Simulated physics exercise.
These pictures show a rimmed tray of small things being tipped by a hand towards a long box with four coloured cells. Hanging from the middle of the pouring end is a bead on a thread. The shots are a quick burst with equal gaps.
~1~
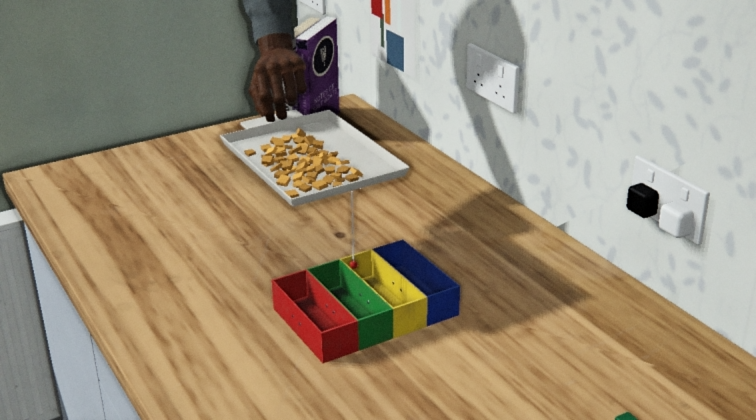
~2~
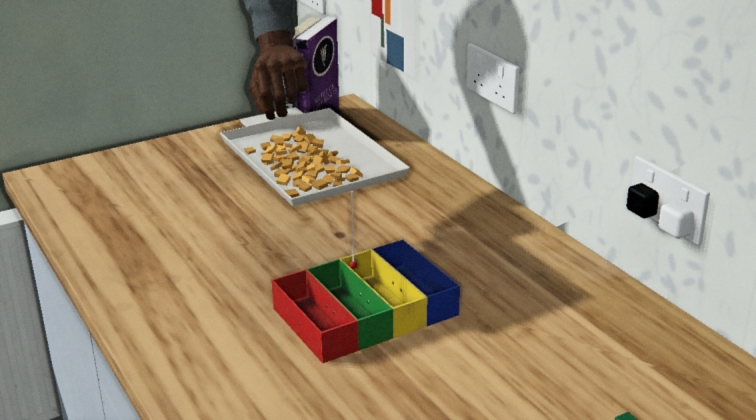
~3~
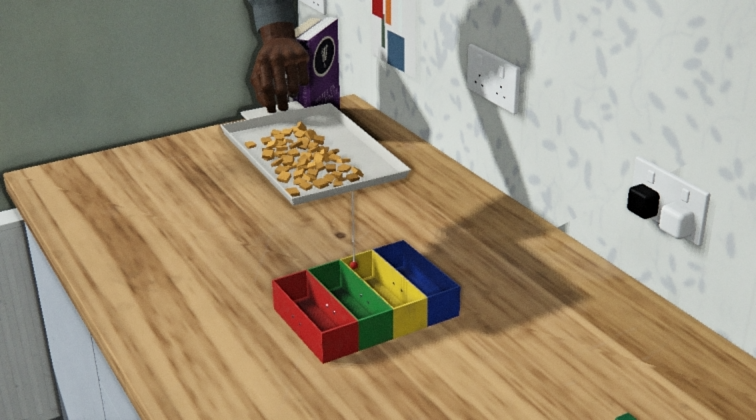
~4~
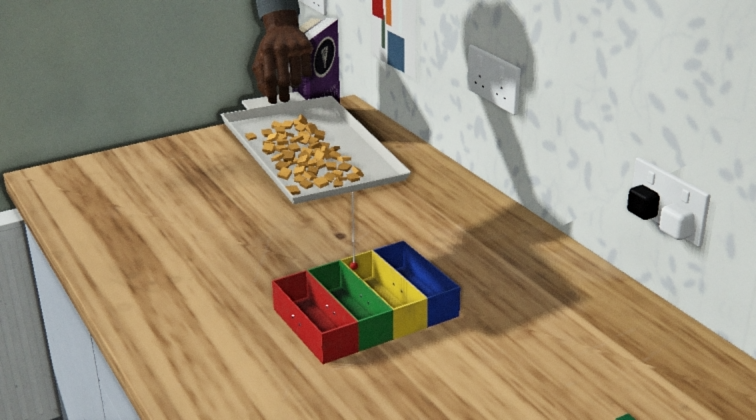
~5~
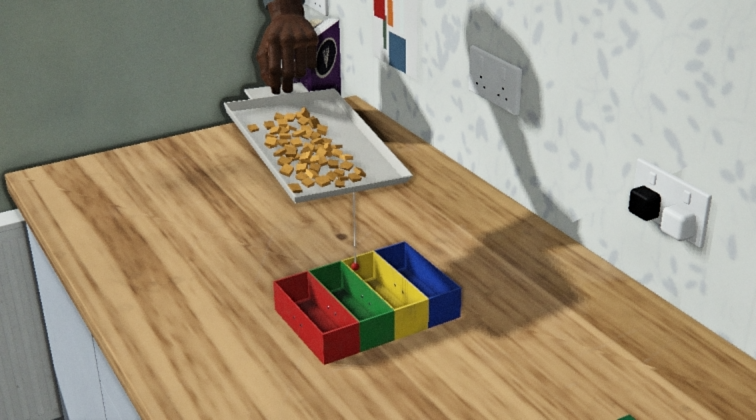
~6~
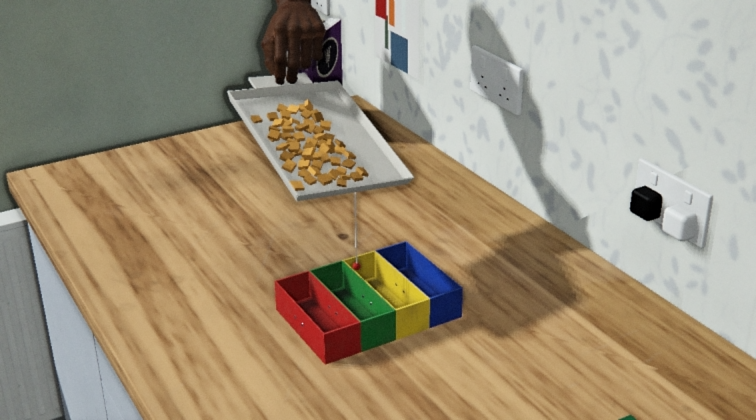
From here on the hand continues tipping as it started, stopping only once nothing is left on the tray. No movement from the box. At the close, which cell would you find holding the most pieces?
You would find the most in the blue cell.
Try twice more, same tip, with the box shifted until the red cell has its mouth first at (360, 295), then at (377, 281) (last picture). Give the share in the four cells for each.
In order: 100 per cent and 100 per cent.
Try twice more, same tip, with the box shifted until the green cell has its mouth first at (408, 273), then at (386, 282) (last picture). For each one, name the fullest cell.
So the first one goes to the green cell and the second to the yellow one.
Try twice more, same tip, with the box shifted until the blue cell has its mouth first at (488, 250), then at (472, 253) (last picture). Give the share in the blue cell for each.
I'd expect some 0 percent, and then some 0 percent.
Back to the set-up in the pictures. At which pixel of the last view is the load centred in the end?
I'd mark it at roughly (412, 293).
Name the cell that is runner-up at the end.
I'd say the yellow cell.
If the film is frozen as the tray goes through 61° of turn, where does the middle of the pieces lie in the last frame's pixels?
About (374, 172).
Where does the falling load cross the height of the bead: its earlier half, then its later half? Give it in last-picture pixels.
Roughly (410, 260) first, then roughly (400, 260).
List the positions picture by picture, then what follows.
Corners of the pouring end near (293, 197) and (405, 166), level; middle of the load near (304, 164), cereal squares; bead on its thread near (354, 265); red cell near (340, 339); green cell near (375, 326); yellow cell near (410, 314); blue cell near (443, 303), in the first picture.
Corners of the pouring end near (293, 196) and (405, 167), level; middle of the load near (304, 163), in the second picture.
Corners of the pouring end near (294, 196) and (406, 169), tipped barely, lowest at the right corner; middle of the load near (304, 160), in the third picture.
Corners of the pouring end near (295, 195) and (406, 171), tipped a little, lowest at the right corner; middle of the load near (306, 152), in the fourth picture.
Corners of the pouring end near (297, 194) and (408, 174), tipped a little, lowest at the right corner; middle of the load near (309, 148), in the fifth picture.
Corners of the pouring end near (299, 193) and (410, 176), tipped clearly, lowest at the right corner; middle of the load near (311, 143); red cell near (342, 340); green cell near (378, 328); yellow cell near (412, 316); blue cell near (446, 305), in the sixth picture.
Shortly afterwards, tray tipped steeply; all but a few on the tray; a little falling or outside the box.
Next, tray tipped right over; near a quarter on the tray; near a third in the blue cell; a little in the yellow cell; near a third falling or outside the box.
Some moments later, tray tipped past a quarter turn; near two thirds in the blue cell; near a quarter in the yellow cell; a little falling or outside the box.
In the end, tray tipped past a quarter turn; near two thirds in the blue cell; near a quarter in the yellow cell; none at all in the red cell; none at all in the green cell; a little outside the box.
